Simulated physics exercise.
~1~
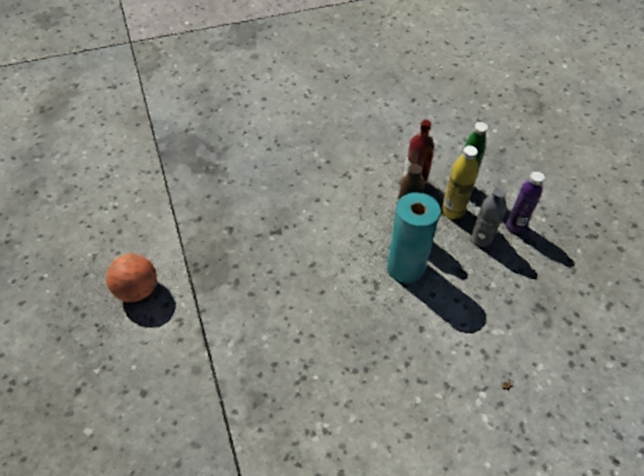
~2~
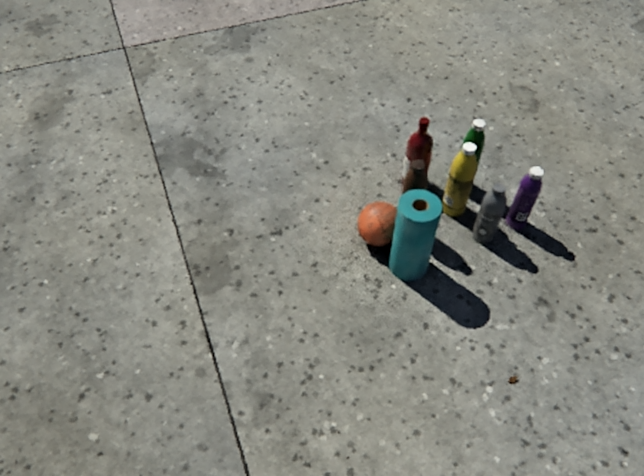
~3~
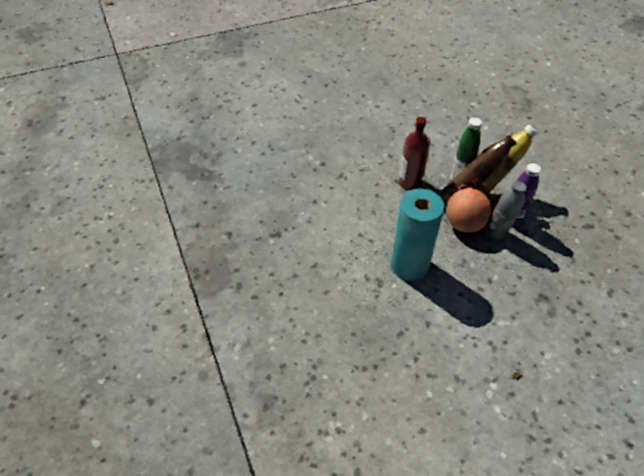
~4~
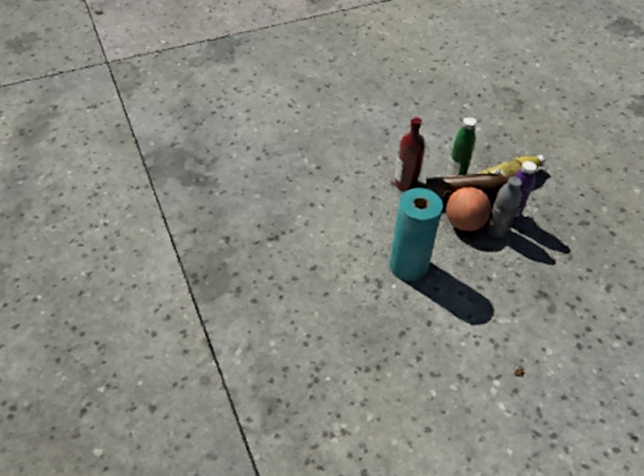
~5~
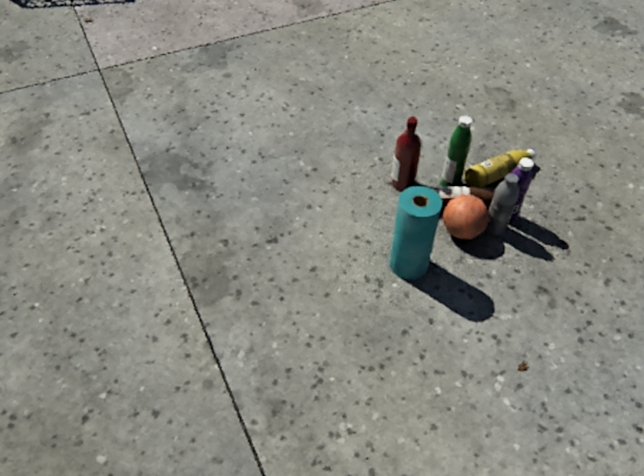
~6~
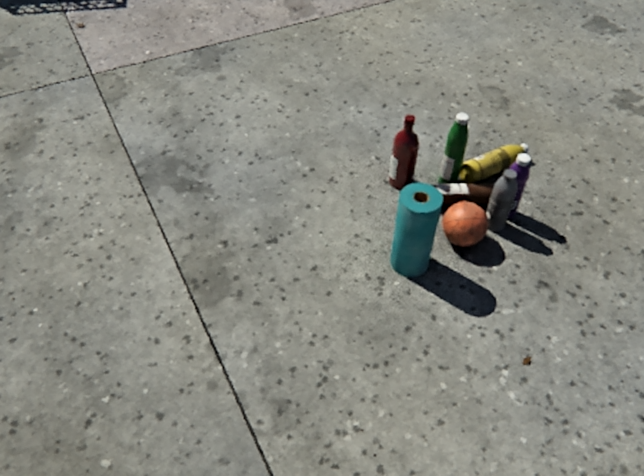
An orange ball rolls right into a group of bottles, toppling the brown and yellow ones.
